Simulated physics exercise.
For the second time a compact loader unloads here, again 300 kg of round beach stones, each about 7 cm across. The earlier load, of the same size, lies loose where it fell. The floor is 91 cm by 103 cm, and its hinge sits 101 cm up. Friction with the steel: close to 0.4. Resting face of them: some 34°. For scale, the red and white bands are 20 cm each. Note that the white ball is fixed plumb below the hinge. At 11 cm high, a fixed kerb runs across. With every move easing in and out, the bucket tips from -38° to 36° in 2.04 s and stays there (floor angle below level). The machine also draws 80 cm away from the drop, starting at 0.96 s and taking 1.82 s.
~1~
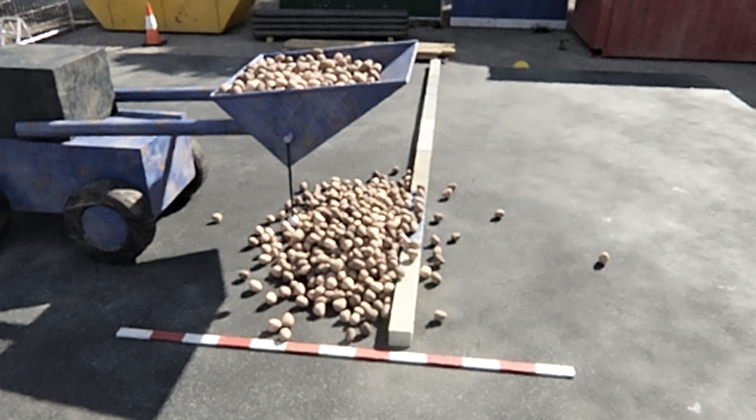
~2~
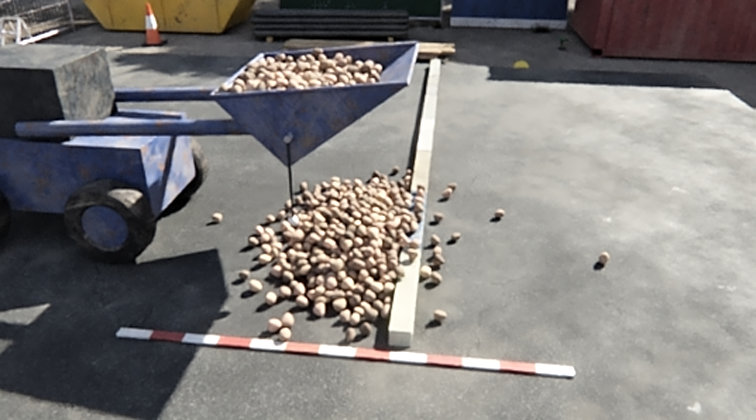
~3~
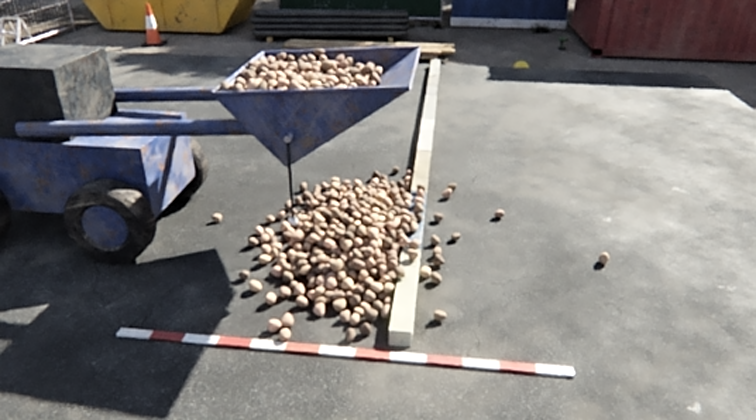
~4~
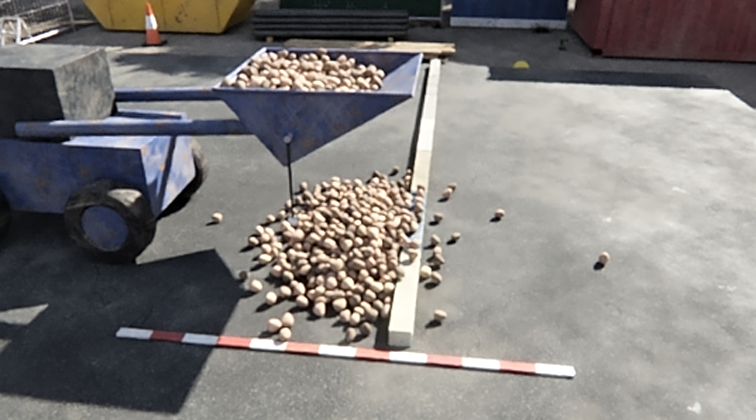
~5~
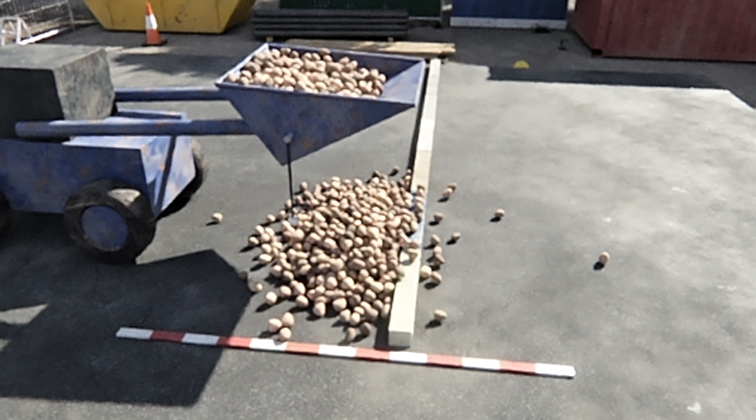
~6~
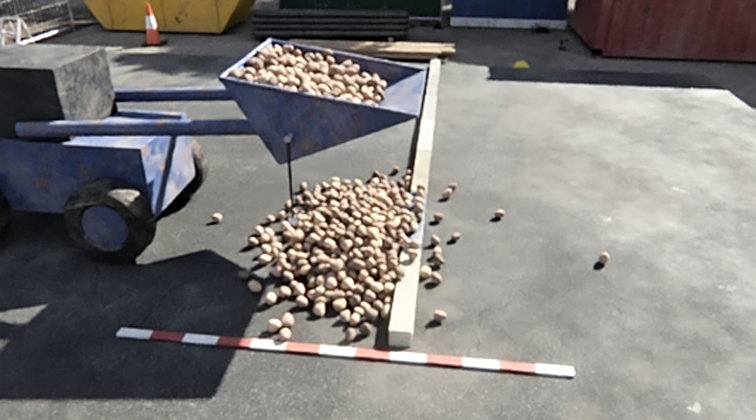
A blue bucket filled with round stones, held on the arms of a small loader at left, tilts gradually, its right edge lowering above a loose pile of similar stones beside a pale kerb, while the pile stays still.
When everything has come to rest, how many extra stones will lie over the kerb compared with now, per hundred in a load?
About 16 per hundred.
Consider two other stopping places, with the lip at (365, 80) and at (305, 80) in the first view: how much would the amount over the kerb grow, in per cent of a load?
I'd say close to 0 per cent for one and close to 0 per cent for the other, in that order.
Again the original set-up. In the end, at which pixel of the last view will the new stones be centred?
They settle centred around (362, 222).
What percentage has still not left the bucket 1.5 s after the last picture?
Roughly 15 per cent of its load.
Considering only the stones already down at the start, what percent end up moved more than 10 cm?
10 per cent.
Then, 0.9 s after the last picture the floor is at 24°; in per cent of one load, 90 in the bucket, 108 on this side of the kerb, 2 over the kerb; the foremost stones are at (471, 238).
Then, 1.5 s after the last picture the floor is at 36°; in per cent of one load, 14 in the bucket, 174 on this side of the kerb, 12 over the kerb; the foremost stones are at (509, 240).
Then, 2.6 s after the last picture the floor is at 36°; in per cent of one load, 0 in the bucket, 182 on this side of the kerb, 18 over the kerb; the foremost stones are at (534, 261).
Then, 5.1 s after the last picture the floor is at 36°; in per cent of one load, 0 in the bucket, 182 on this side of the kerb, 18 over the kerb; the foremost stones are at (534, 261). Net gain over the kerb, 16.
